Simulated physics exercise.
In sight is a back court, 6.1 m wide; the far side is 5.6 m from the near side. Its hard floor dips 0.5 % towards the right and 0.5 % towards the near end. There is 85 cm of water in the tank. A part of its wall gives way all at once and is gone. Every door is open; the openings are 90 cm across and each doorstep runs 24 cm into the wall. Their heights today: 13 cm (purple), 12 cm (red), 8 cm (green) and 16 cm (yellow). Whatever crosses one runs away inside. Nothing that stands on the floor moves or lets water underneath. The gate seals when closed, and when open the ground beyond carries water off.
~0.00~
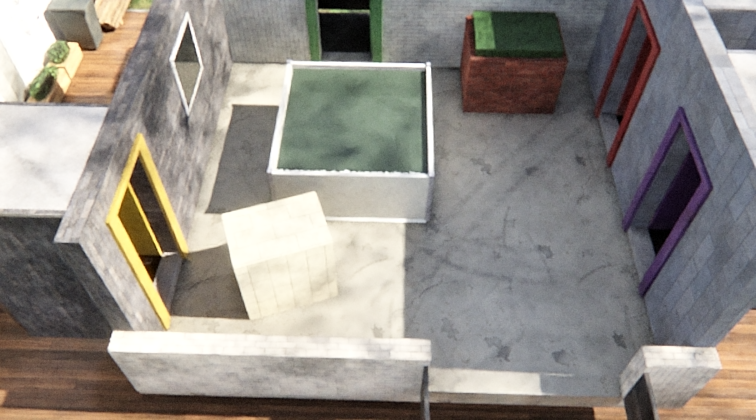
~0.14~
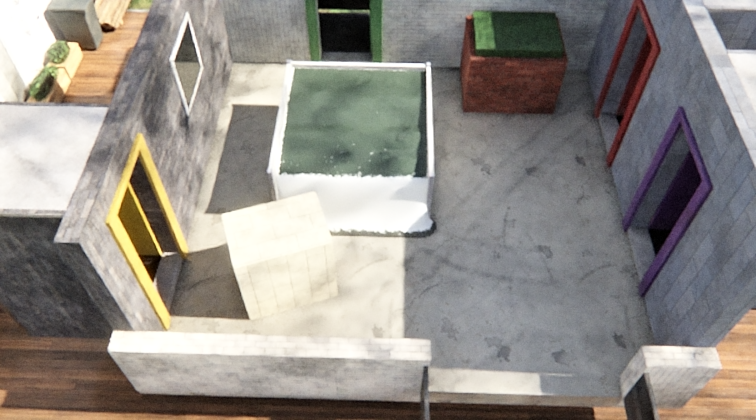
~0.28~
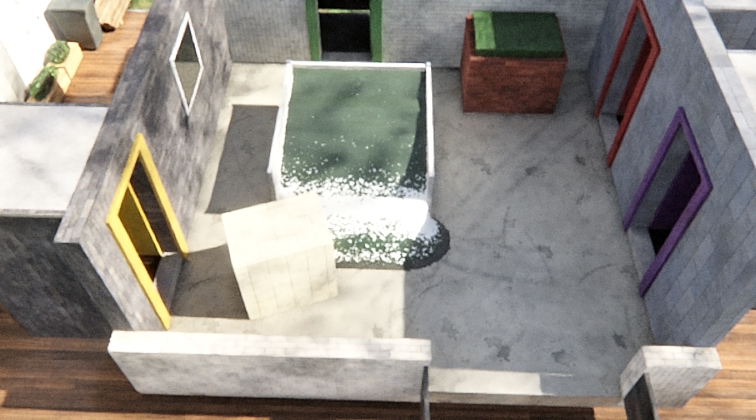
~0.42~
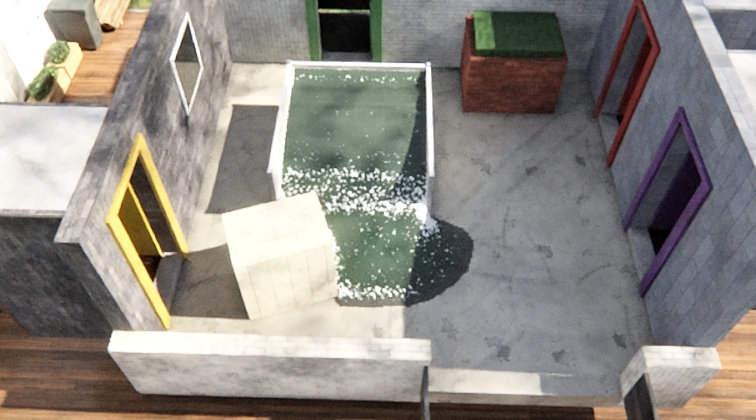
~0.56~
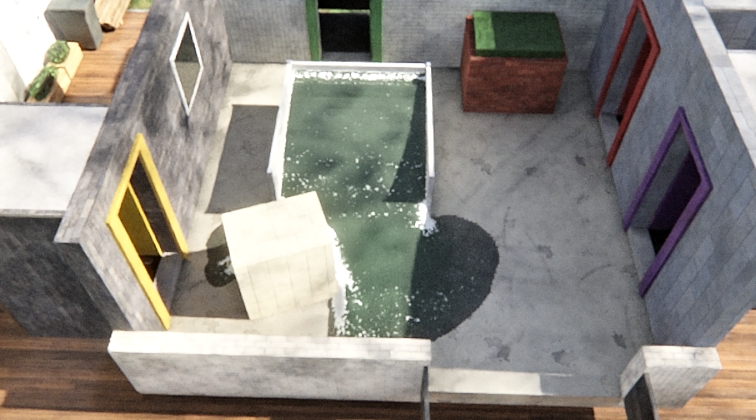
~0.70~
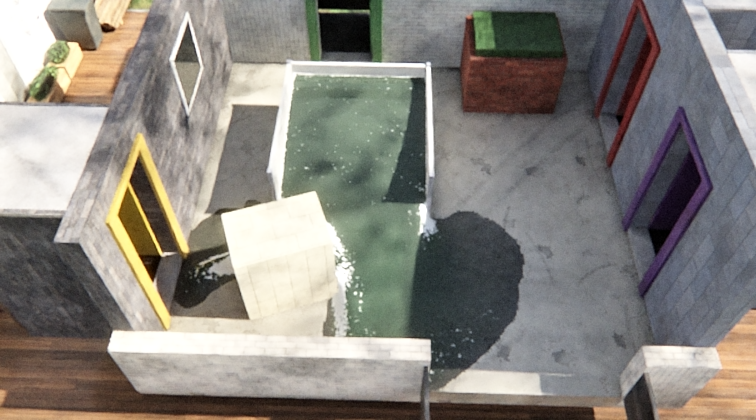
Dark green water poured out of the white-walled tank as its front side vanished, foaming across the courtyard floor toward the low near wall, then spreading around the pale block and out to the right.
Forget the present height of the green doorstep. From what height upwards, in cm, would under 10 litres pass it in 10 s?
Close to 7 cm is just enough.
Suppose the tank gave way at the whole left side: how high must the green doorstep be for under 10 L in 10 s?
Some 16 cm.
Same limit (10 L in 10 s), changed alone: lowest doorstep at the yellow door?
About 31 cm at yellow.
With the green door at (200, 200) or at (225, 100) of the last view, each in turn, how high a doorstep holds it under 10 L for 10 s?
About 21 and 12.5 cm.
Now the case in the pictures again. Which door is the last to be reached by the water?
Last comes the red one.
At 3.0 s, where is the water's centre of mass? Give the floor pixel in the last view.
Around (345, 240).
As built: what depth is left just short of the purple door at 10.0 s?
About 5.5 cm.
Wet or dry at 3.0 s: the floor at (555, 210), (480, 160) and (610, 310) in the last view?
In that order: Still dry, not reached, wet.
After 1.4 s water covers 40 % of the floor, deepest (56 cm) near (396, 357); it has not reached the green door.
After 3.0 s water covers 60 % of the floor, deepest (36 cm) near (652, 378); it has not reached the green door.
After 10.0 s water covers 95 % of the floor, deepest (11 cm) near (637, 378); 7 cm at the green door, 6 litres in over its 8 cm doorstep.
At the green door as built, the water arrived by 3.3 s and peaked near 9 cm at 7.0 s.
Run again over the same 10 s with other heights there, 13 litres in over 6.5 cm, 7 litres over 7.5 cm. The limit of 10 litres is kept from about 7 cm up.
